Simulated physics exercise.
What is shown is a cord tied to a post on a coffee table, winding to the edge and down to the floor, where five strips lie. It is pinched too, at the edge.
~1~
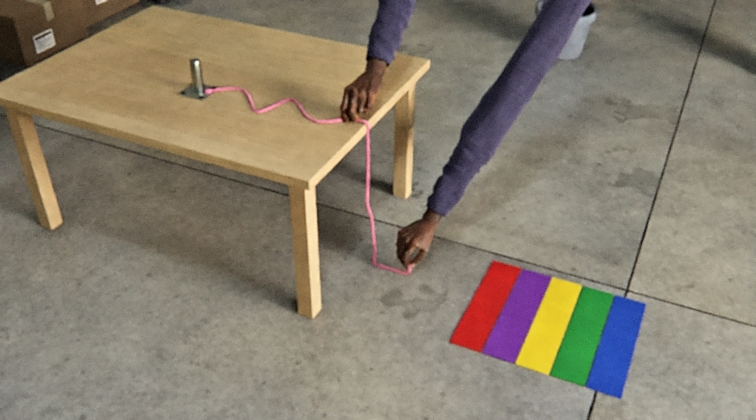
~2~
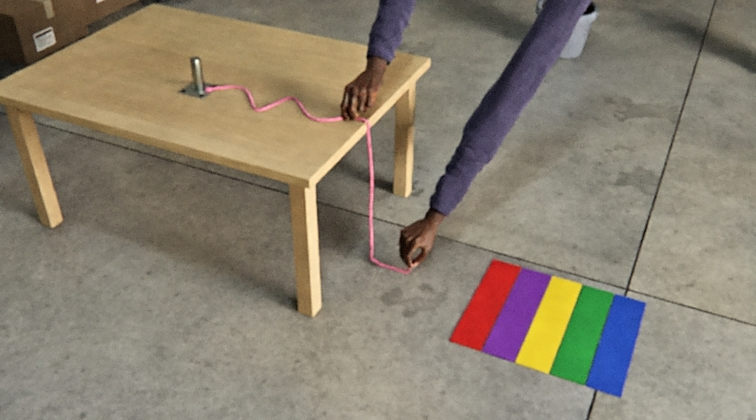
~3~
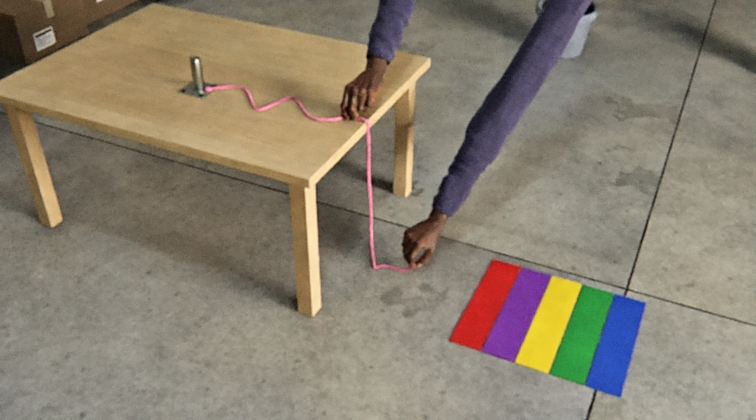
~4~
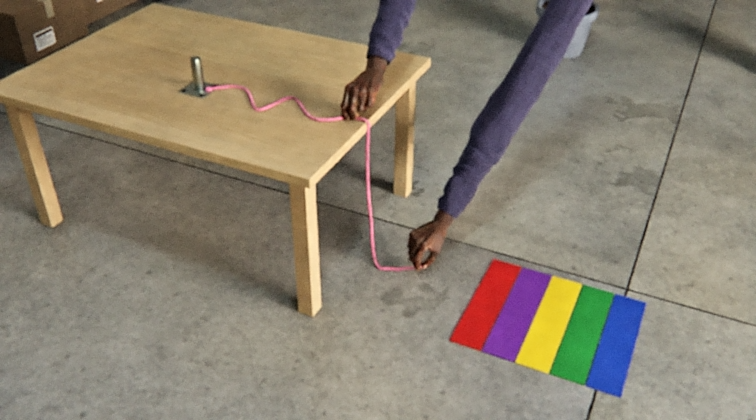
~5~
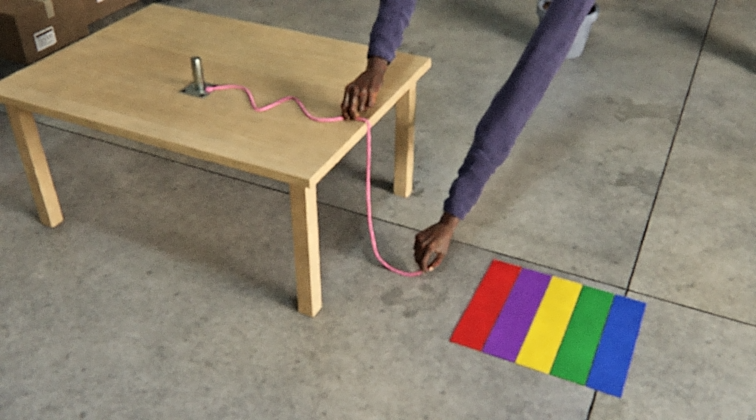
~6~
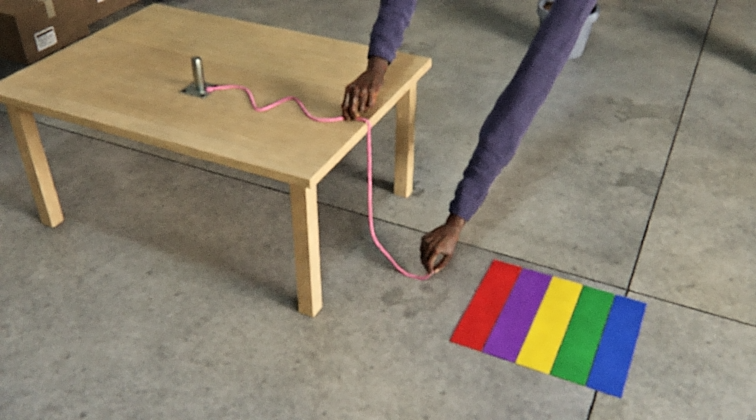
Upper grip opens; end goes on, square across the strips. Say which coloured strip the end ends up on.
It ends up on the green strip.
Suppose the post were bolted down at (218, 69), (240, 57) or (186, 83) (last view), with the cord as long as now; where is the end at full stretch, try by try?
You'd get roughly (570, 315), (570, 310) and (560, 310), one for each try.
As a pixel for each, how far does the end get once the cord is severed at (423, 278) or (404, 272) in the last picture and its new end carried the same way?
First try near (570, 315), second near (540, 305).
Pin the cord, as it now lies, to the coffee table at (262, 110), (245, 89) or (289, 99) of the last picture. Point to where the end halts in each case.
Near (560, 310), (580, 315) and (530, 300).
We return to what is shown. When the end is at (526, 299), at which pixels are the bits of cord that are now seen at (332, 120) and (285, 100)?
The first goes to (372, 148), the other to (314, 114).
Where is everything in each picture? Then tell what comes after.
In the first picture, end (409, 265); red (473, 331); purple (505, 341); yellow (539, 352); green (573, 363); blue (609, 374).
In the second picture, end (412, 265); cord through (239, 87) (271, 106) (311, 118) (369, 137) (371, 196) (372, 254).
In the third picture, end (415, 265).
In the fourth picture, end (421, 267); cord through (239, 87) (271, 106) (311, 118) (368, 136) (369, 195) (374, 254).
In the fifth picture, end (427, 269).
In the sixth picture, end (433, 271); cord through (239, 87) (272, 106) (312, 118) (369, 137) (370, 196) (384, 252).
Soon after, end near (526, 299); over purple.
After that, end near (565, 311); over yellow.
At the stop, end near (588, 318); over green. The green one.
